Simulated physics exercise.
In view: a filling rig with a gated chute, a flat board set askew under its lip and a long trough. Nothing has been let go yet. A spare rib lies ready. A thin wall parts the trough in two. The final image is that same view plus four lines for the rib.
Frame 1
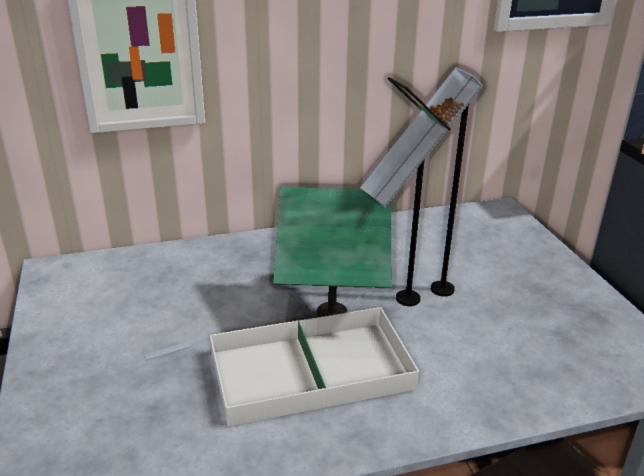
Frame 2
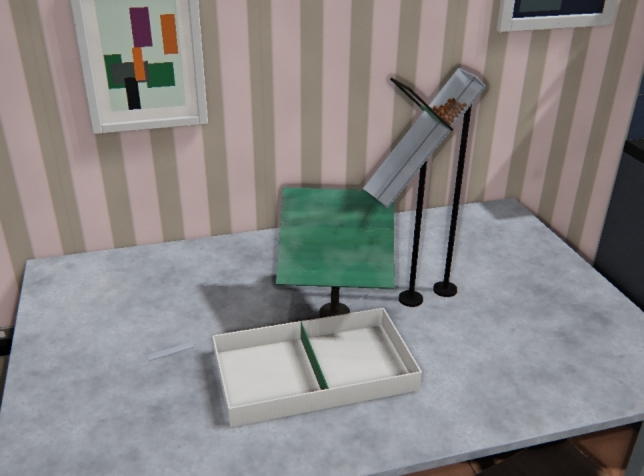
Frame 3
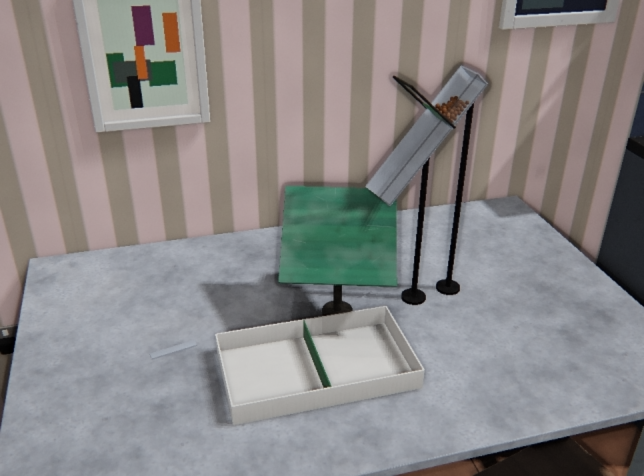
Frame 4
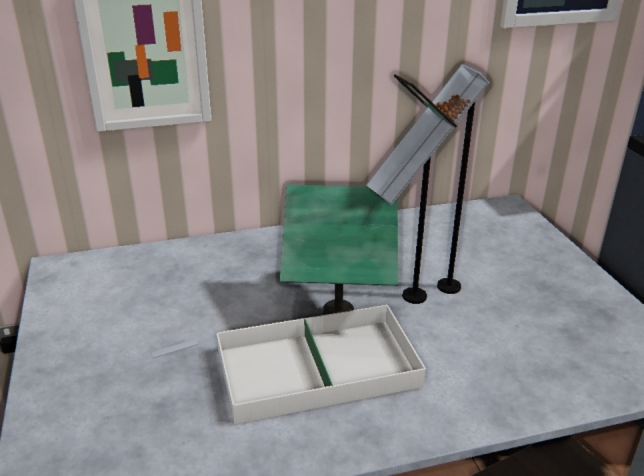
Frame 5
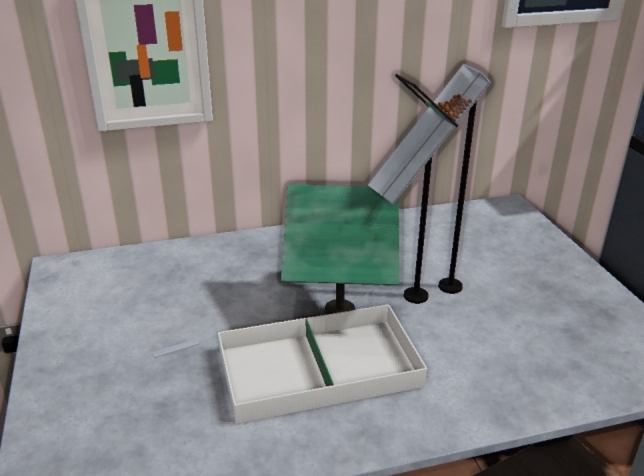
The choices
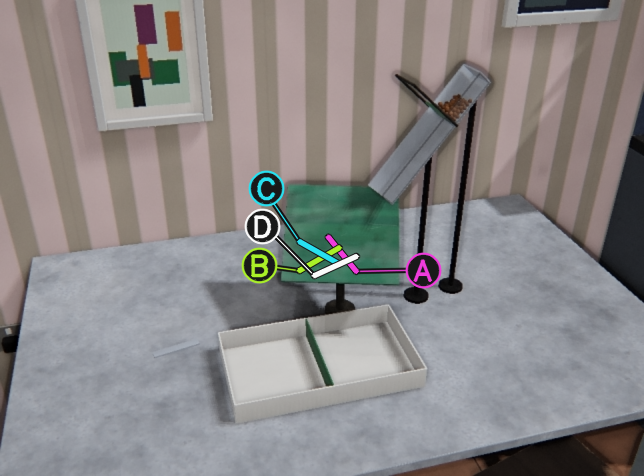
Only the camera moves, drifting very slightly so the whole view shifts a touch to the right, while everything on the table stays still. Seen from above and in front, a mottled grey-blue table stands against a pink-and-beige striped wall with framed artwork. A steep grey chute holding orange-brown balls rests on black stands at right, above a tilted green board and a white, green-divided tray.
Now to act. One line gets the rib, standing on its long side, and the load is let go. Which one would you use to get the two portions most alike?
The best line is B.
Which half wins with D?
The left half.
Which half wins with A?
The right half.
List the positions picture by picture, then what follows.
In the first frame, load behind the gate (444, 111), cereal balls; lip of the chute (378, 202), sloping steeply.
In the second frame, middle of the board (337, 236), tilted fairly steeply; middle of its low edge (335, 286); of its high edge (338, 189).
In the third frame, front corners of the trough (232, 406) and (424, 370); front end of its middle wall (331, 387); gate still shut (432, 109).
In the fourth frame, middle of the load (451, 108); lip (384, 199).
In the fifth frame, middle of the load (452, 108); lip (385, 199).
On the marked copy, line A from (328, 237) to (356, 271); line B from (339, 247) to (299, 270); line C from (299, 241) to (339, 263); line D from (356, 256) to (314, 275).
With A, of what is caught, about a tenth in the left half, almost all in the right.
With B, of what is caught, roughly half in the left half, roughly half in the right.
With C, of what is caught, roughly a quarter in the left half, the larger part in the right.
With D, of what is caught, the larger part in the left half, about a tenth in the right.
